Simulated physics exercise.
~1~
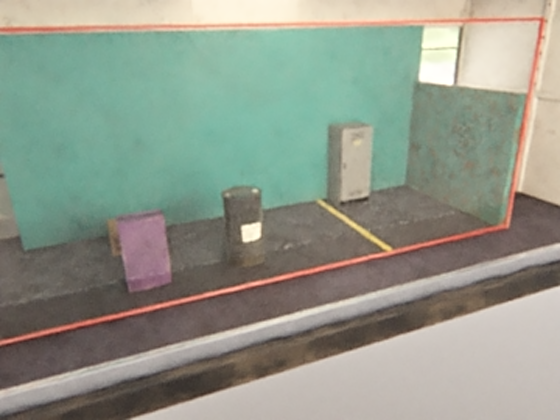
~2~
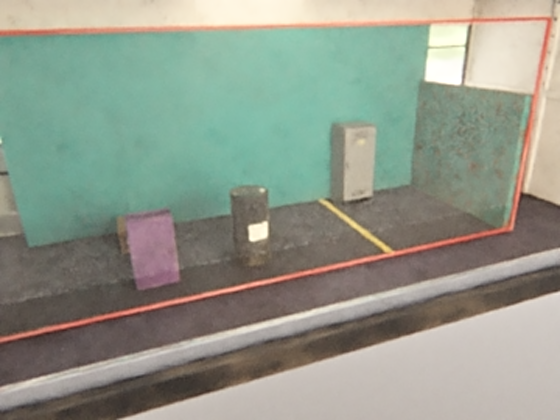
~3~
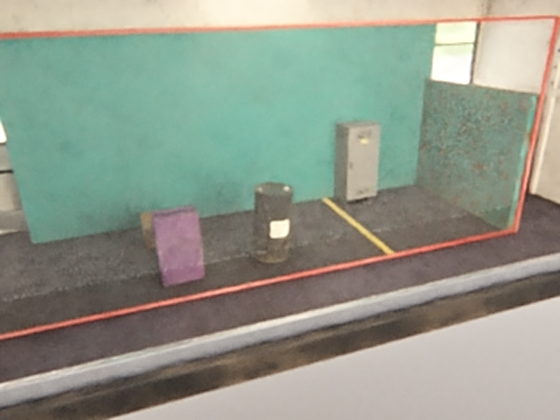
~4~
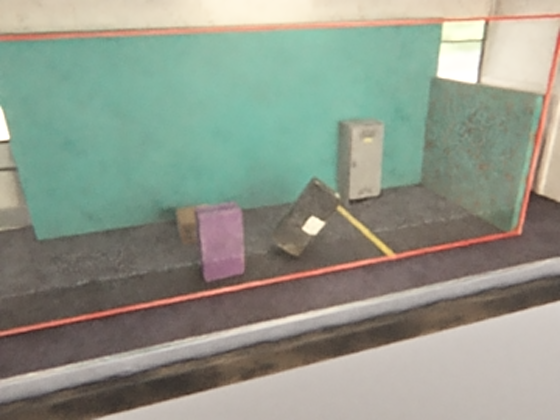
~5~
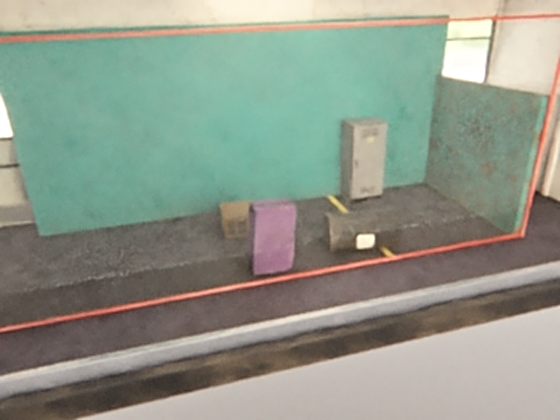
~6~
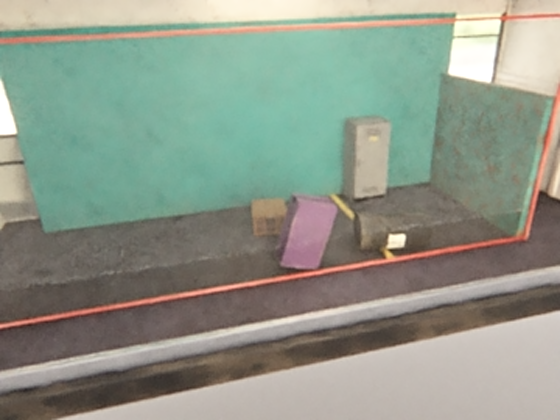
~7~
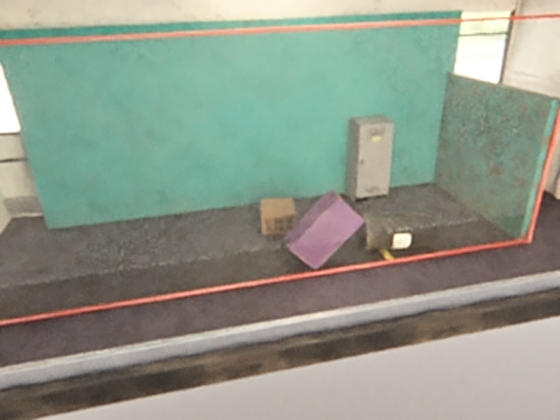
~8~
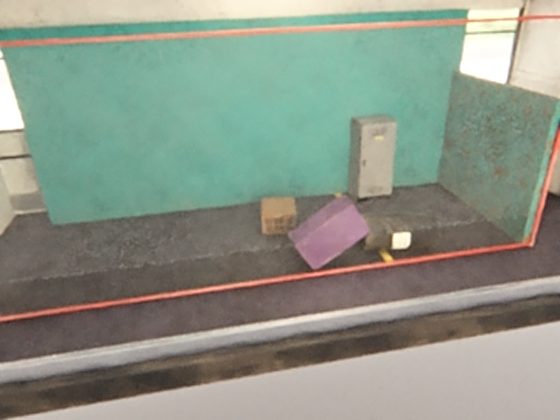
The footage shows a purple tall box, a brown crate and a black drum sliding right across a grey floor before a teal wall; the drum topples onto its side across the yellow line, then the purple box tips and rests leaning beside it, with the crate stopping short behind.
